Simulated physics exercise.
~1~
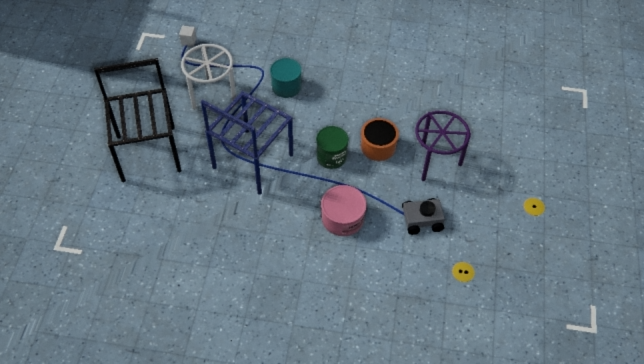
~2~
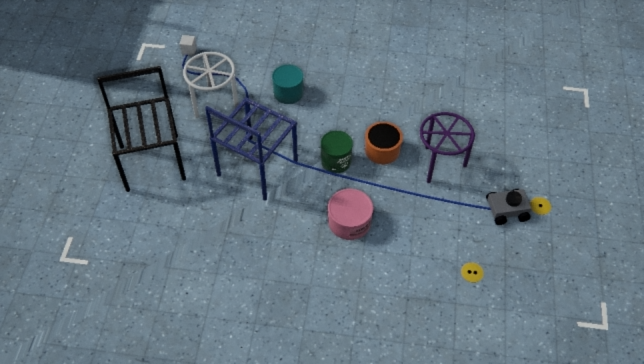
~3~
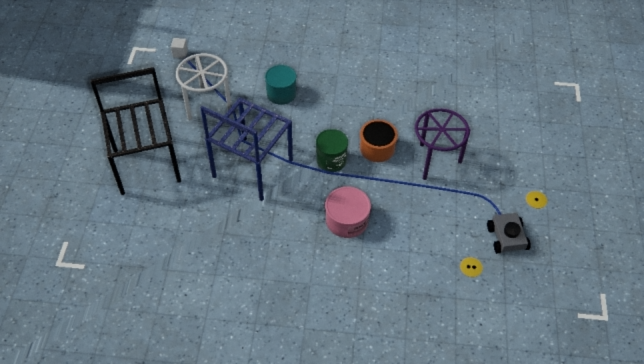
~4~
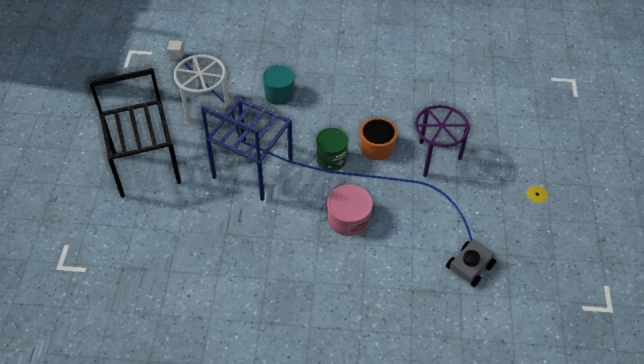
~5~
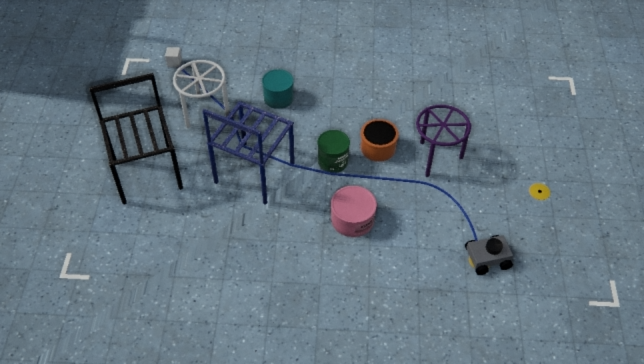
A black chair stands at the left of a blue-grey tiled floor seen from above, with a white stool, a blue chair and a teal bin beside it. A green bucket, an orange pot and a pink bin sit near the middle, and a purple stool stands to their right. A small grey cart trailing a blue lead drives right to the yellow mark with one dot, drawing the lead nearly straight. It then turns down and left to the two-dotted mark, the lead curving loosely behind. Finally it swivels and stops over that mark, the furniture and containers still standing.
